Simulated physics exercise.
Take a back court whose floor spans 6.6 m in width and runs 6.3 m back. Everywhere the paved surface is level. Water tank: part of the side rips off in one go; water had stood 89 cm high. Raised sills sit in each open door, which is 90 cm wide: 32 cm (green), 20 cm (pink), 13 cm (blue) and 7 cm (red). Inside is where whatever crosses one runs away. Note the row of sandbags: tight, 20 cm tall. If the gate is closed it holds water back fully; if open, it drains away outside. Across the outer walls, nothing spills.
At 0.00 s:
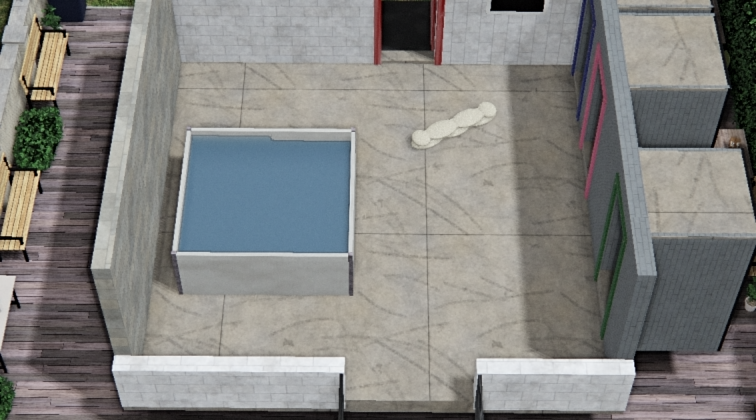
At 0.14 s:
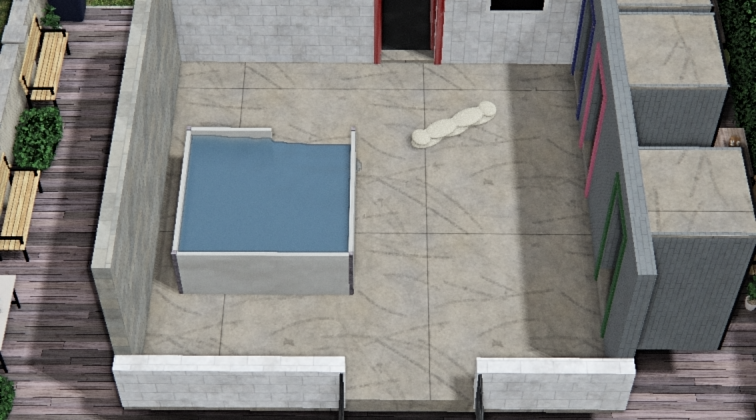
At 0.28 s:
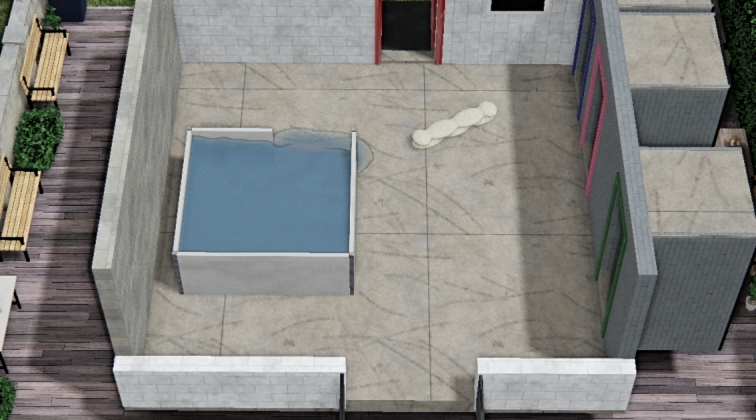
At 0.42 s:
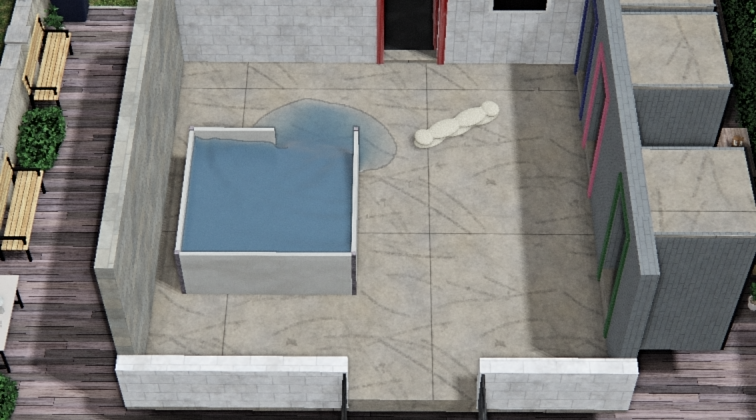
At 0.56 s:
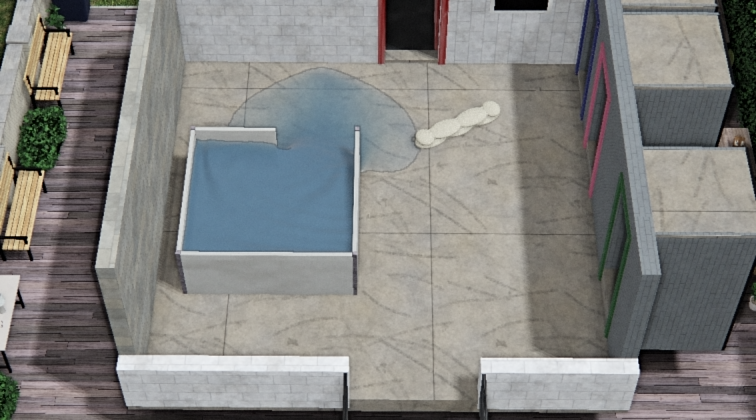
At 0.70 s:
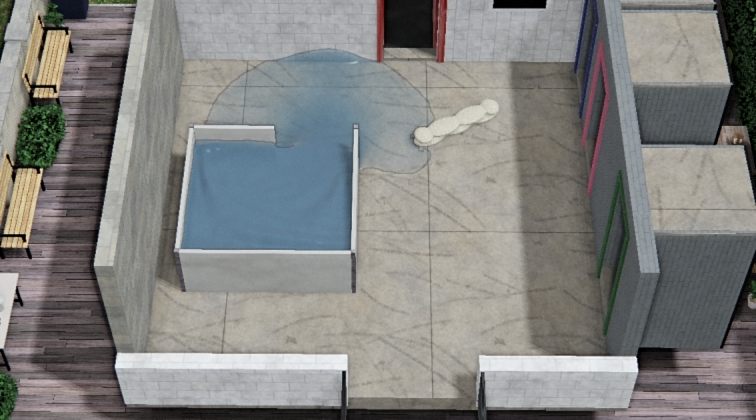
A square tank of blue water with pale walls stands left of centre in a paved, walled court, seen from high above by a nearly still camera. A cream row of sandbags lies near the red-edged back doorway, with blue, pink and green door edges at right and benches at left. Part of the tank's far side vanishes, and water pours out, spreading in a rounded sheet to the sandbags.
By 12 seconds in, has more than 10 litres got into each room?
Room by room: Behind the green door, no; behind the pink door, no; behind the blue door, yes; behind the red door, yes.
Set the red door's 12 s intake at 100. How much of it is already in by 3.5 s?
I'd say close to 50 percent.
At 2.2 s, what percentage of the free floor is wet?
I'd say around 30 %.
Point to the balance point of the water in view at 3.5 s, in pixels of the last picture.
I'd say somewhere around (307, 169).
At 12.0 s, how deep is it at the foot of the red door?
The mean depth is around 12.5 cm.
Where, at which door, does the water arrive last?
The green door.
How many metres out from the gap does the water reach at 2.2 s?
I'd put it close to 4.8 m.
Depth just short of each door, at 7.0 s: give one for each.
You'd see green at 4 cm, pink at 10 cm, blue at 22 cm and red at 18 cm.
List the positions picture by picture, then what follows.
Still water, 89 cm deep, in the water tank at (267, 193), in the first frame.
The front is at (358, 168), 0.7 m from the gap on the water tank's far side; 0.3 m2 of floor is under water; 89 cm left at the back of the water tank, in the second frame.
The front is at a hidden place, 1.0 m from the gap on the water tank's far side; 1.1 m2 of floor is under water; 89 cm left at the back of the water tank, in the third frame.
The front is at (300, 104), 1.5 m from the gap on the water tank's far side; 2.5 m2 of floor is under water; 89 cm left at the back of the water tank, in the fourth frame.
The front is at (314, 72), 2.2 m from the gap on the water tank's far side; 4.7 m2 of floor is under water; 86 cm left at the back of the water tank, in the fifth frame.
Water pours out on the water tank's far side and has run 2.5 m, to (377, 62); typically 6 cm deep outside, 77 cm at the water tank's back, in the sixth frame.
After 1.4 s water covers 25 % of the floor and is deepest (52 cm) near (323, 67); green door not reached, pink door not reached, blue door not reached, red door 29 cm at the sill, 39 L in.
After 2.2 s water covers 30 % of the floor and is deepest (50 cm) near (570, 69); green door not reached, pink door not reached, blue door 23 cm at the sill, 5 L in, red door 28 cm at the sill, 168 L in.
After 3.5 s water covers 45 % of the floor and is deepest (35 cm) near (195, 66); green door not reached, pink door 9 cm at the sill, 0 L in, blue door 33 cm at the sill, 172 L in, red door 21 cm at the sill, 301 L in.
After 7.0 s water covers 95 % of the floor and is deepest (22 cm) near (560, 77); green door 4 cm at the sill, 0 L in, pink door 10 cm at the sill, 0 L in, blue door 22 cm at the sill, 425 L in, red door 18 cm at the sill, 488 L in.
After 12.0 s water covers 95 % of the floor and is deepest (16 cm) near (559, 69); green door 11 cm at the sill, 0 L in, pink door 7 cm at the sill, 0 L in, blue door 14 cm at the sill, 491 L in, red door 12 cm at the sill, 630 L in.
